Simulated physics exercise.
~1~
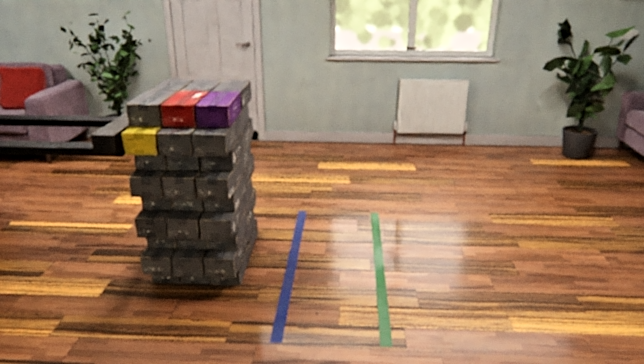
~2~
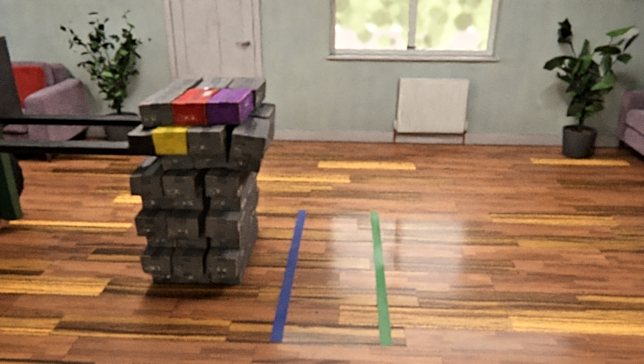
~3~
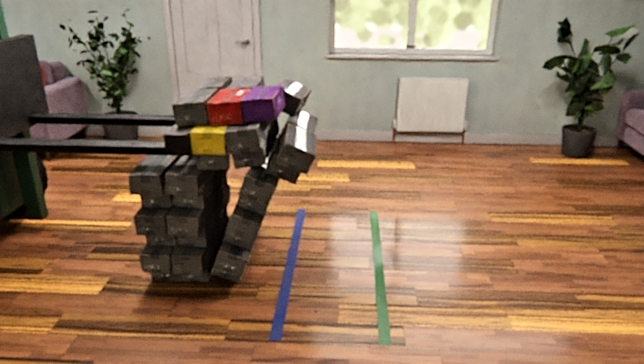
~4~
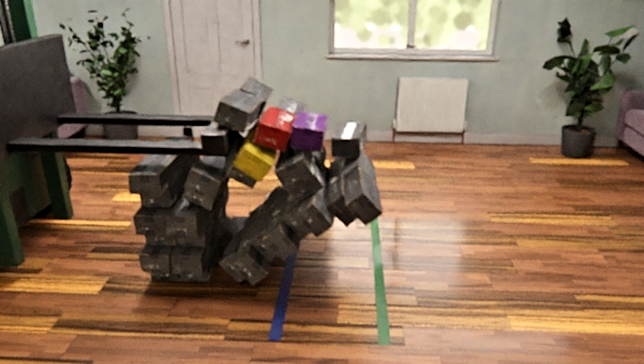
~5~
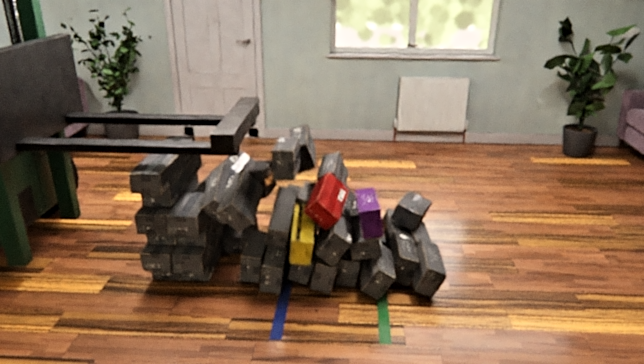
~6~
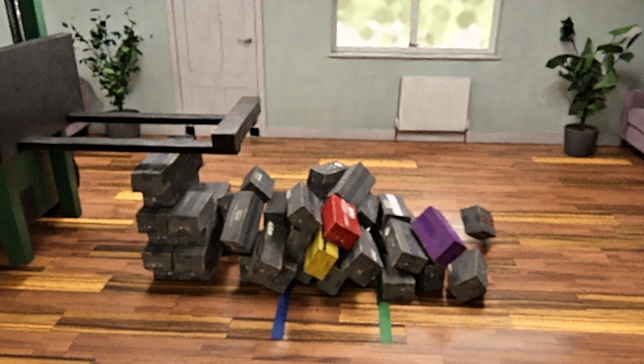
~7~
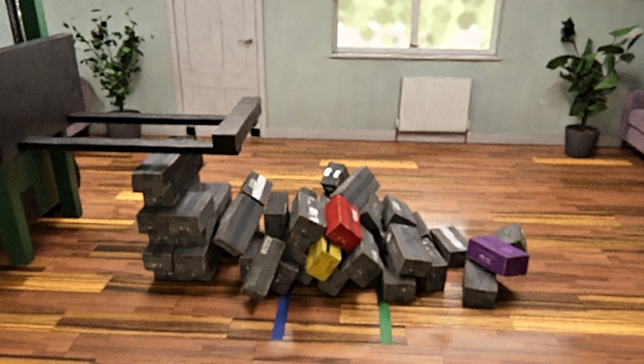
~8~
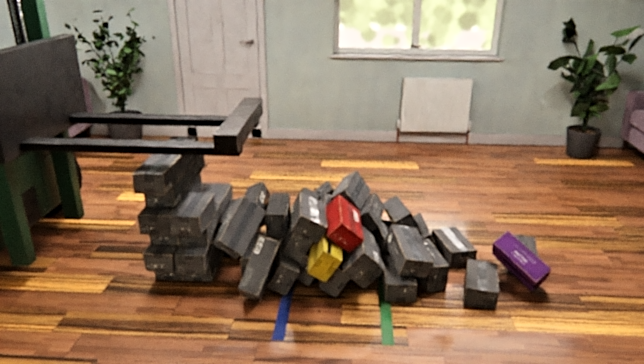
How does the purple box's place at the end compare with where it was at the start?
At the start it sat on the top row of the stack, left of both stripes. At the end it lies low at the right end of the spilled boxes, beyond the green stripe.
